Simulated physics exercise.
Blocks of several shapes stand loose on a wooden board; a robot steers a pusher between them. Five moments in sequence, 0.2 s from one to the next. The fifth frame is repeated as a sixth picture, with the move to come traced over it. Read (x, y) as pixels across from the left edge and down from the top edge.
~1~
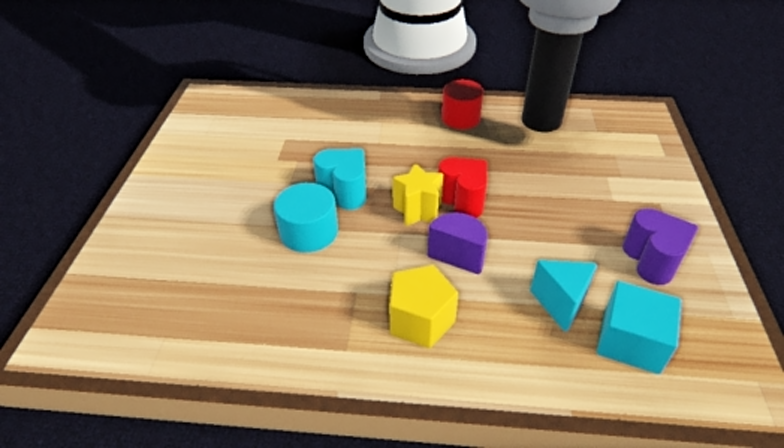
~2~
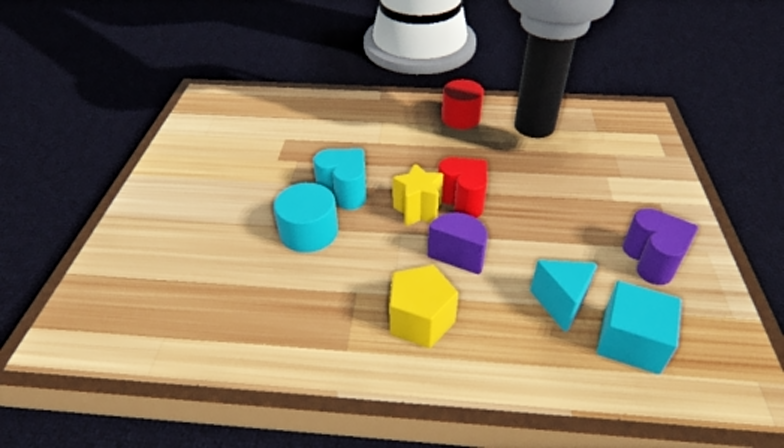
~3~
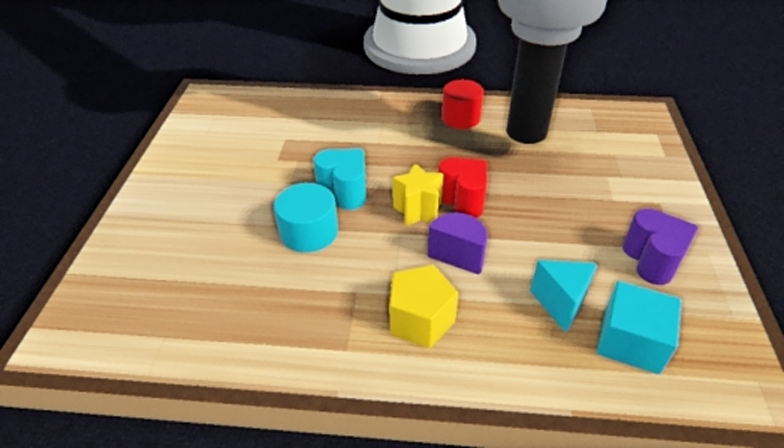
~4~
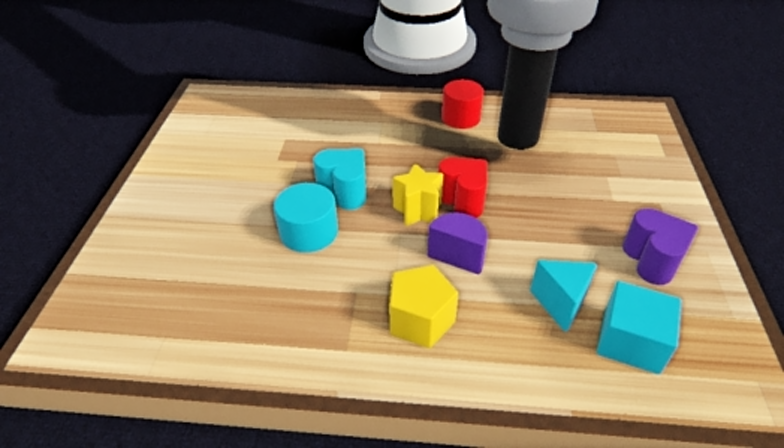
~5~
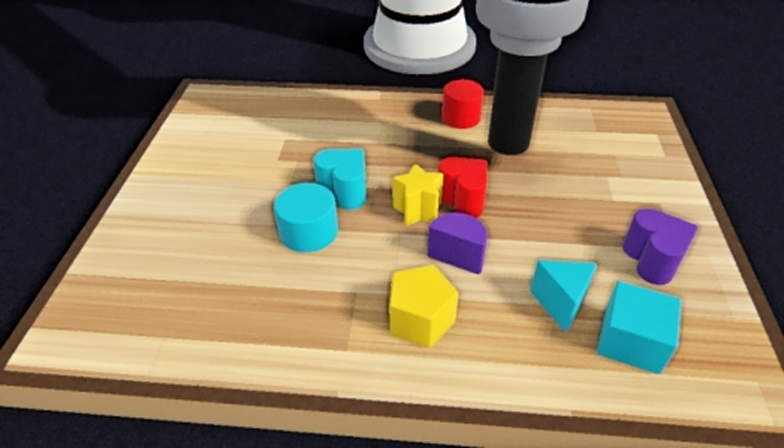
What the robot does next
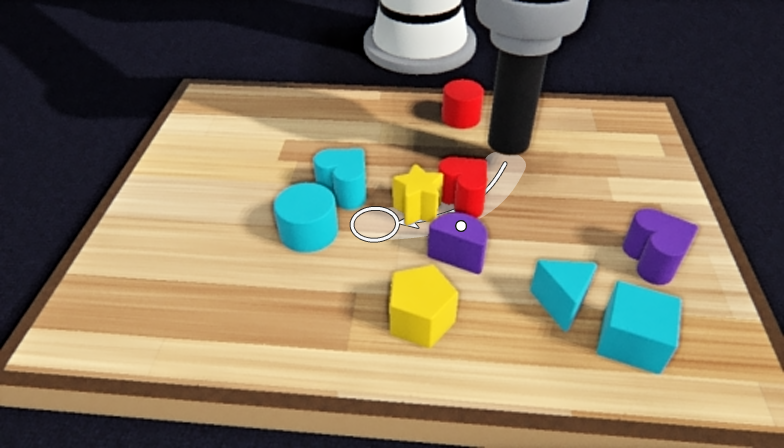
On a wooden board scattered with turquoise, yellow, purple and red blocks, a robot's black pusher moves a short way toward the viewer and slightly left, passing right of the red round block, while every block stays still.
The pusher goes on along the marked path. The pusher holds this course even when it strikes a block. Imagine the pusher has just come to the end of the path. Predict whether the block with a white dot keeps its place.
If the pusher follows that path, the block with a white dot stays in its place.
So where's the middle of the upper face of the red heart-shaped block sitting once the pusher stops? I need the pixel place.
Its top middle: (329, 204).
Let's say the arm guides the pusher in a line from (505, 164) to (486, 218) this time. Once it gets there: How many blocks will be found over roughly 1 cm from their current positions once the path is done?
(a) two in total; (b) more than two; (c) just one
a - two in total.
The line goes from (505, 164) via (481, 195) and (435, 217), ending at (375, 224); the dot is on the purple D-shaped block.
What follows on the original path. One third of the way, pusher at (483, 175); yellow star at (399, 185); red heart-shaped block at (443, 180), turned 30° clockwise.
Two thirds of the way, pusher at (435, 197); turquoise heart-shaped block at (335, 161), turned 15° clockwise; yellow star at (351, 191); red heart-shaped block at (392, 197), turned 60° clockwise.
At the end, pusher at (374, 203); turquoise round block at (237, 208); turquoise heart-shaped block at (320, 162), turned 60° clockwise; yellow star at (288, 199); yellow five-sided block unmoved; purple D-shaped block unmoved; red heart-shaped block at (329, 204), turned 60° clockwise.
